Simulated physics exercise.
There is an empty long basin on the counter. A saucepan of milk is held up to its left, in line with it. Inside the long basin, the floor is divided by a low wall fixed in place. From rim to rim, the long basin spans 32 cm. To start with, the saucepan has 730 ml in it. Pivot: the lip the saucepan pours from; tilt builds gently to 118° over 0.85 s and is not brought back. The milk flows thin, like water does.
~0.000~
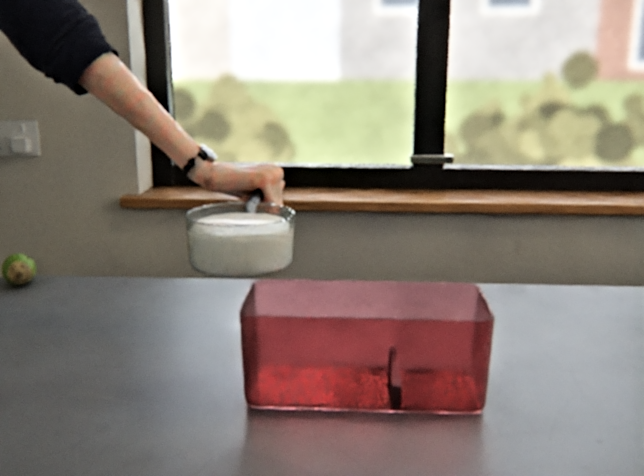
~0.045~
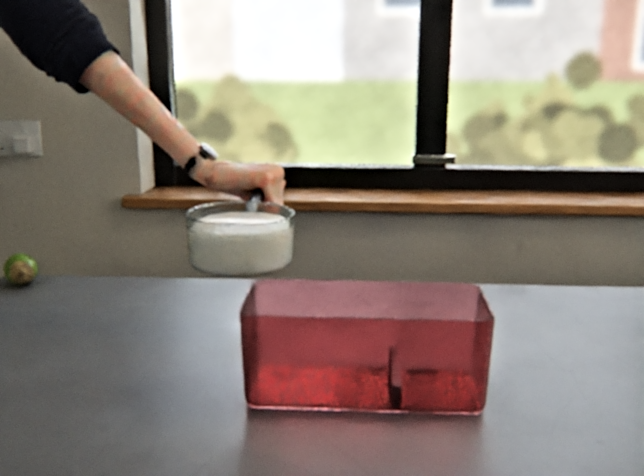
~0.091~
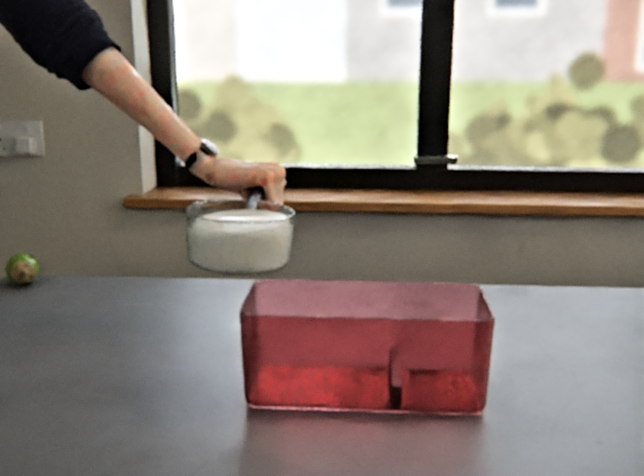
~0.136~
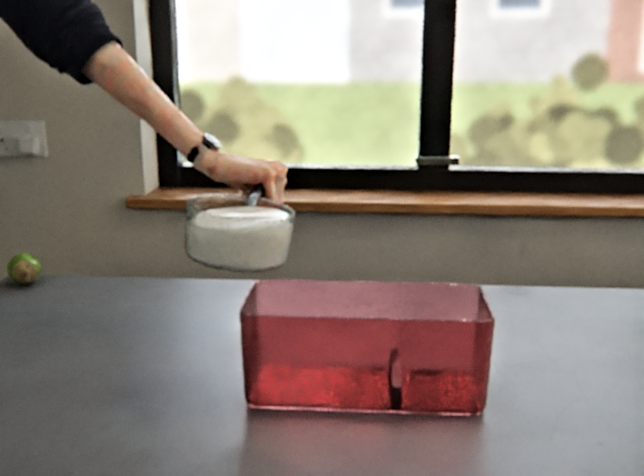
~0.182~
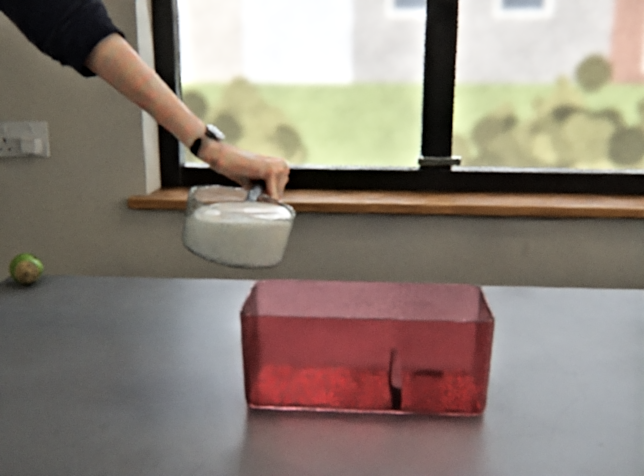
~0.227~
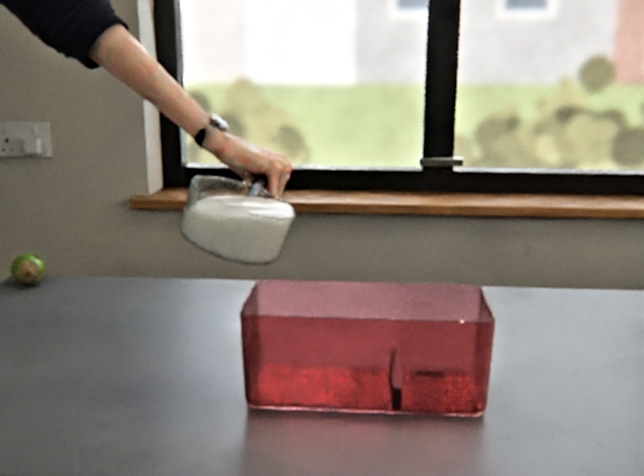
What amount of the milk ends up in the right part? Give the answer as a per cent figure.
32 %.
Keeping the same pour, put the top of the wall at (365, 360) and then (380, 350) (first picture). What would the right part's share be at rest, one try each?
I'd say 70 percent on the first go, 50 percent on the next.
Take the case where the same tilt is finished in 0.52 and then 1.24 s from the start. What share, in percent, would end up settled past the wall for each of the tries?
Near 30 in a hundred on the first go and near 25 in a hundred on the second.
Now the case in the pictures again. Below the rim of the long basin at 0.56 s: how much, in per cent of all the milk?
About 12%.
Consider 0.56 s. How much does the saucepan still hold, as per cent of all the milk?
I'd estimate some 42 % remains.
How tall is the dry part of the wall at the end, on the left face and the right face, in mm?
For the left, around 14 mm; for the right, around 16 mm.
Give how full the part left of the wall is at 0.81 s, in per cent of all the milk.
The left part holds close to 52 per cent.
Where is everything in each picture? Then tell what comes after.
The first picture shows tilt 0°; pouring edge (293, 216); surface from (192, 223) to (291, 224); the long basin's rim runs from (247, 297) to (486, 302); the wall's top is at (395, 365).
The second picture shows tilt 1°; pouring edge (293, 216); surface from (192, 223) to (291, 223).
The third picture shows tilt 3°; pouring edge (293, 216); surface from (192, 221) to (292, 221).
The fourth picture shows tilt 7°; pouring edge (293, 216); surface from (191, 217) to (291, 217).
The fifth picture shows tilt 13°; pouring edge (293, 216); surface from (190, 212) to (292, 214).
The sixth picture shows tilt 20°; pouring edge (293, 216); surface from (189, 204) to (294, 211).
Then, 0.56 s in, the tilt is 88° and 41 per cent is still to pour, 11 is left of the wall and 0 right of it.
Then, 0.81 s in, the tilt is 117° and 2 per cent is still to pour, 52 is left of the wall and 36 right of it.
Then, 1.07 s in, the tilt is 118° and 0 per cent is still to pour, 69 is left of the wall and 28 right of it.
Then, 1.35 s in, the tilt is 118° and 0 per cent is still to pour, 68 is left of the wall and 30 right of it.
Finally, 65 per cent lies left of the wall, 32 right of it and 2 outside.
